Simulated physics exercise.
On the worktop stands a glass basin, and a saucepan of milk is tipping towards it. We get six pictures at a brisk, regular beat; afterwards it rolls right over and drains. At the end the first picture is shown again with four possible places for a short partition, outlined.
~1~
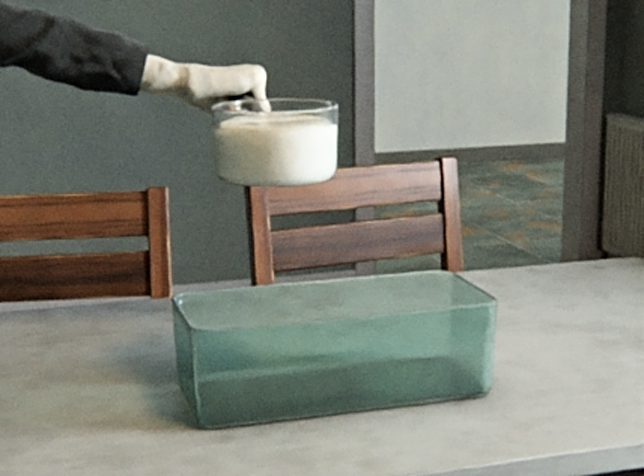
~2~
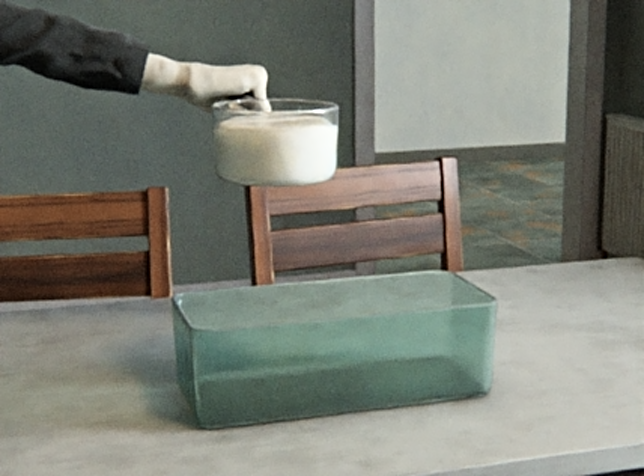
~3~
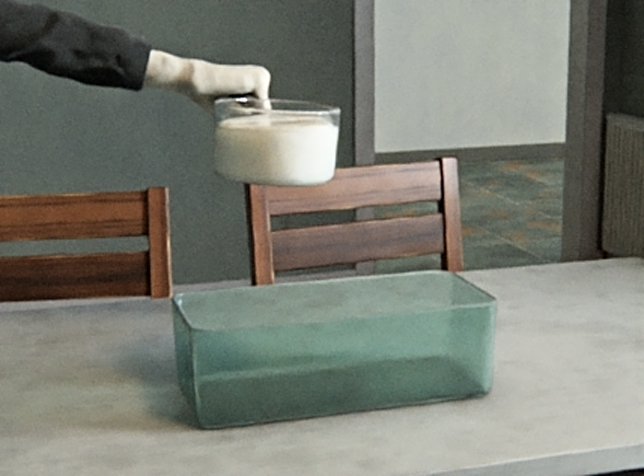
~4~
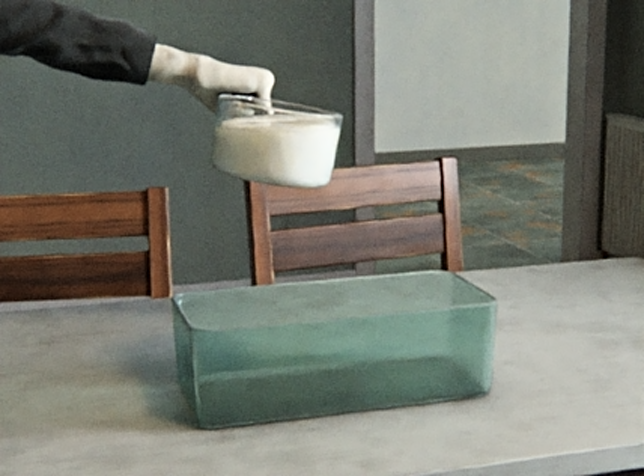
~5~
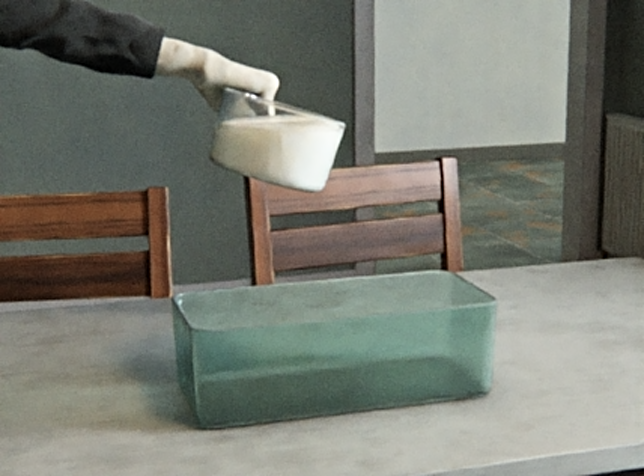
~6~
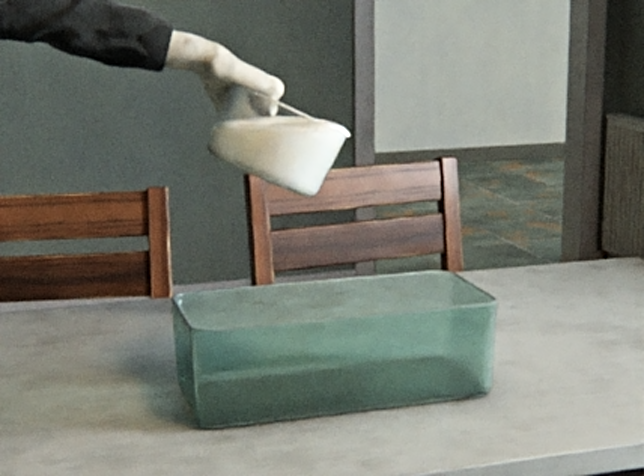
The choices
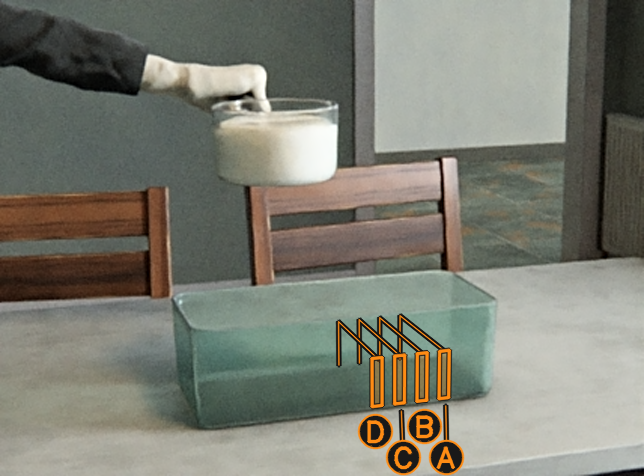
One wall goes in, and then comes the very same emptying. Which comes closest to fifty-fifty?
It is B.
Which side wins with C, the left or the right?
More ends on the right.
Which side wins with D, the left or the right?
The right side.
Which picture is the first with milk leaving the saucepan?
In picture 6.
On the marked copy, A at (445, 405); B at (423, 408); C at (401, 410); D at (378, 413).
With A, about 81 % ends left of the wall and 17 % right of it.
With B, about 47 % ends left of the wall and 52 % right of it.
With C, about 23 % ends left of the wall and 76 % right of it.
With D, about 5 % ends left of the wall and 94 % right of it.
